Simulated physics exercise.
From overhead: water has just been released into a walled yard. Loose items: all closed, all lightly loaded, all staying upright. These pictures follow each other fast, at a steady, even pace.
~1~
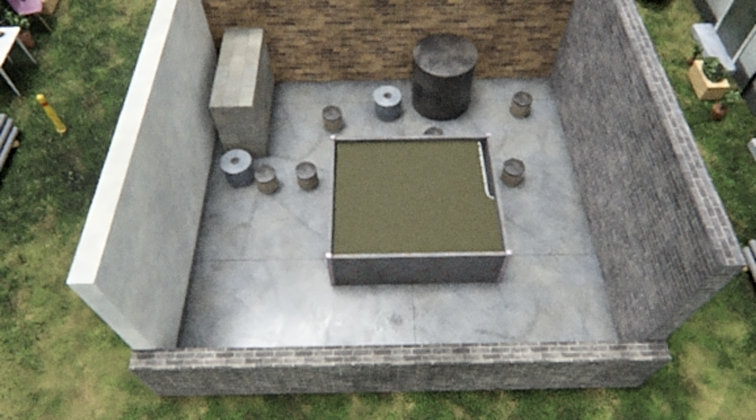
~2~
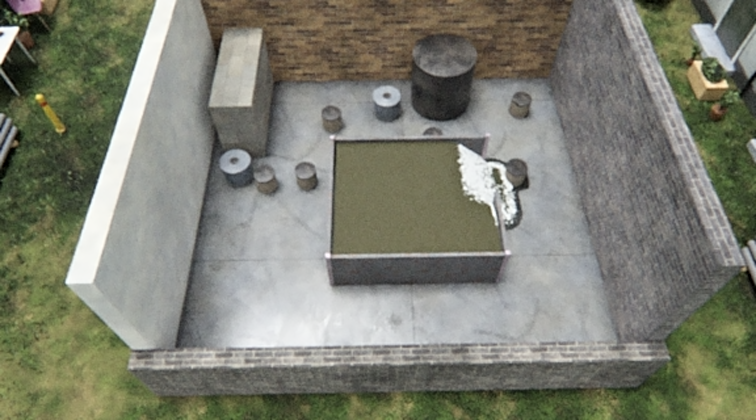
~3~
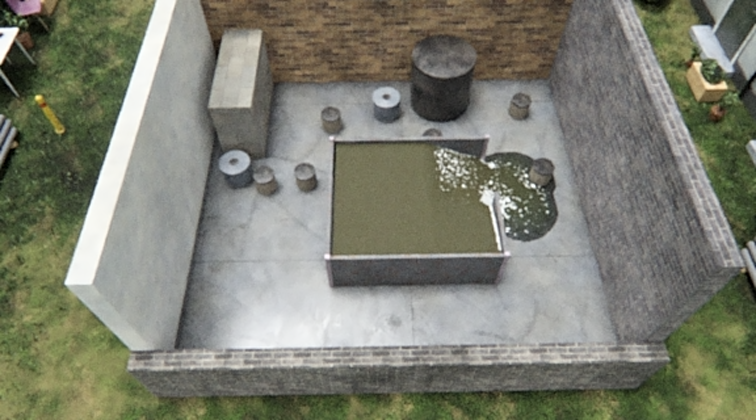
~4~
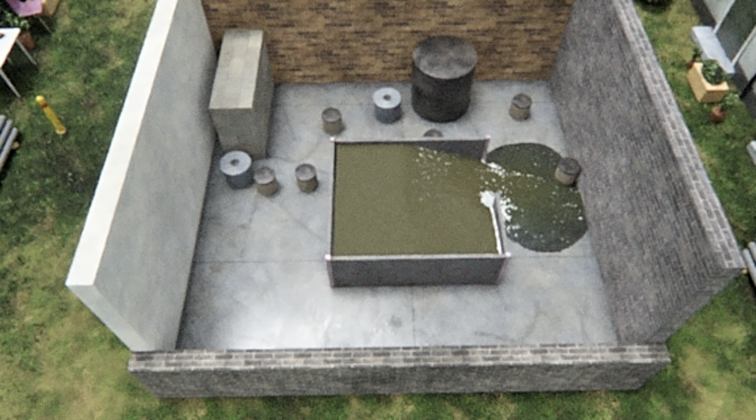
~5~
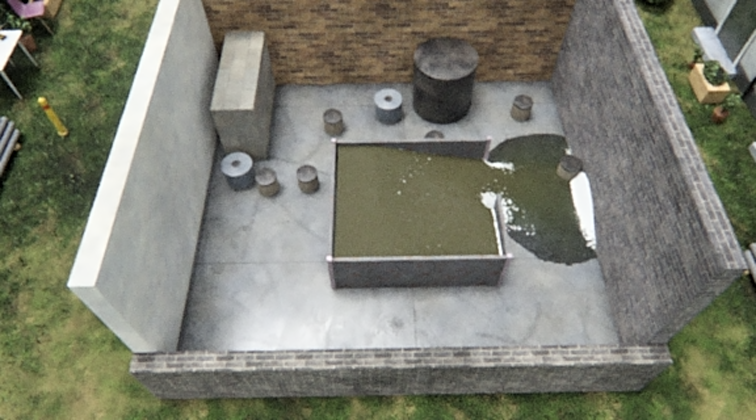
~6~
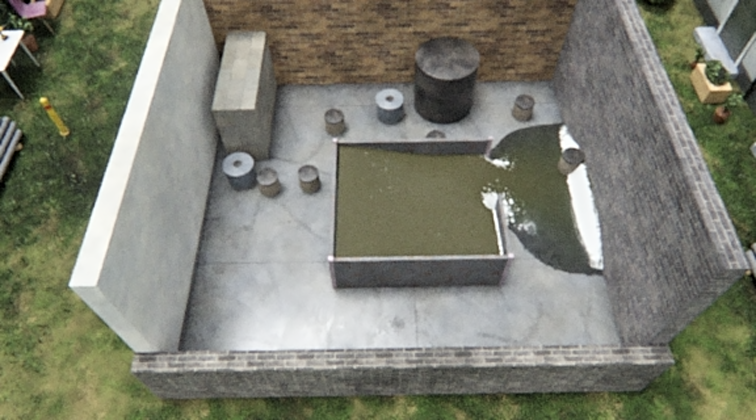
Murky water pours from the central tank's right side, pushing a small pail toward the right wall.
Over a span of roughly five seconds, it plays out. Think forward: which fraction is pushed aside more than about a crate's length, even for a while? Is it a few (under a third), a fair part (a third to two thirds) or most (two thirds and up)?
A fair part.
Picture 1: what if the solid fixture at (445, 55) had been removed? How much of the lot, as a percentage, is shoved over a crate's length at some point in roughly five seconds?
I reckon 80 percent.
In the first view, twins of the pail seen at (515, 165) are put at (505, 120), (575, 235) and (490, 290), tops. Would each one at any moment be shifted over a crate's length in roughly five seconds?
Shoved clear, shoved clear, shoved clear.
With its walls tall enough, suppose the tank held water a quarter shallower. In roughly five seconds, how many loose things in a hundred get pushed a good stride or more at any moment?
Near 40 % of the lot.
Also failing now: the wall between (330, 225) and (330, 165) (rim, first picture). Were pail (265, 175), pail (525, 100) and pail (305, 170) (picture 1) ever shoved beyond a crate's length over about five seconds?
Outcome by item - displaced that far / short of that distance / displaced that far.
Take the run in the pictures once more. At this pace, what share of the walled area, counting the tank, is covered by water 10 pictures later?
40 %, give or take.
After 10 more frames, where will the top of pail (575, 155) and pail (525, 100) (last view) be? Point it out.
They end up at about pixels (499, 63) and (481, 72).
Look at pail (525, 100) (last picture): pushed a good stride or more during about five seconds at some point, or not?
From what I can tell, carried that far.
A moment on, 1 of 8 are well off their spots; 1 afloat.
Next, 2 of 8 are well off their spots; 2 afloat.
Later, 2 of 8 are well off their spots; 2 afloat.
In the end, 3 of 8 are well off their spots, and 4 have been at some point; 3 afloat.
